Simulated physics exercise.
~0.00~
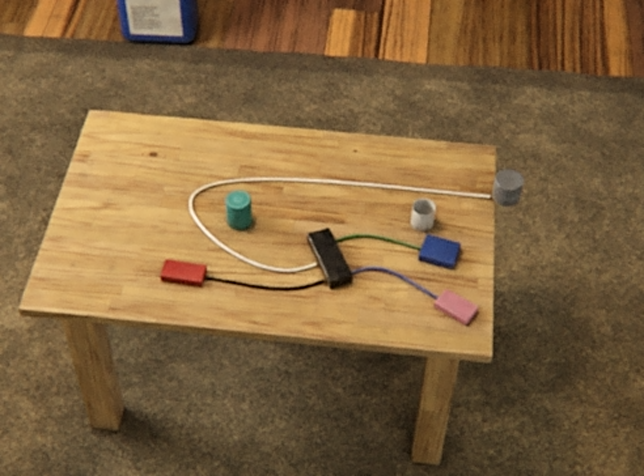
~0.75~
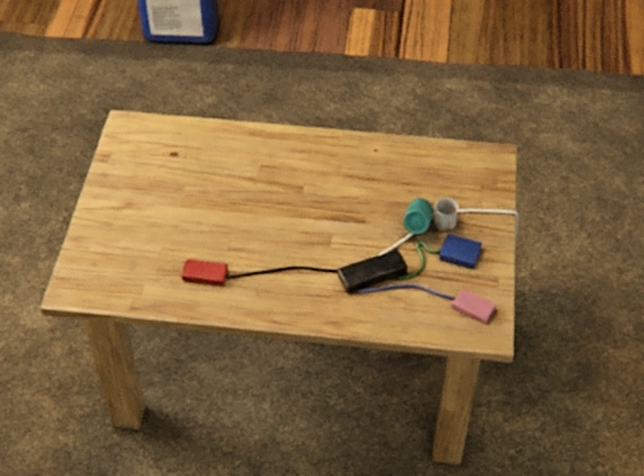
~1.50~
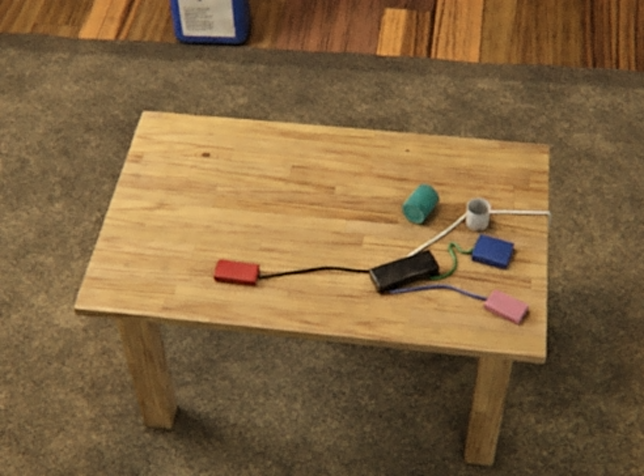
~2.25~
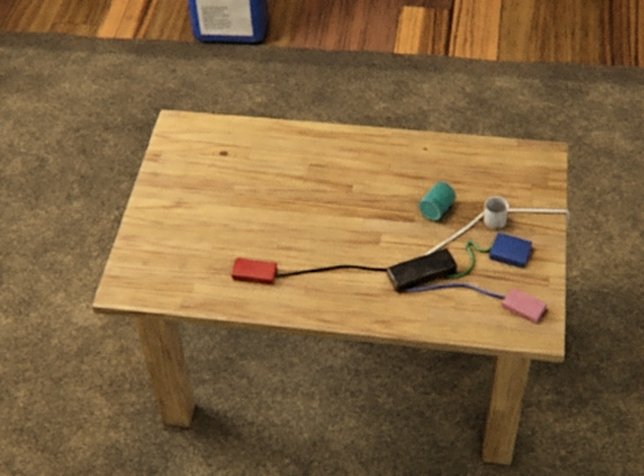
On a wooden table, a grey cylinder dropped off the right edge, pulling the white cable after it; the cable swept the teal tub rightward onto its side and dragged the black strip right, while the cup, charger, phone and reader stayed put.
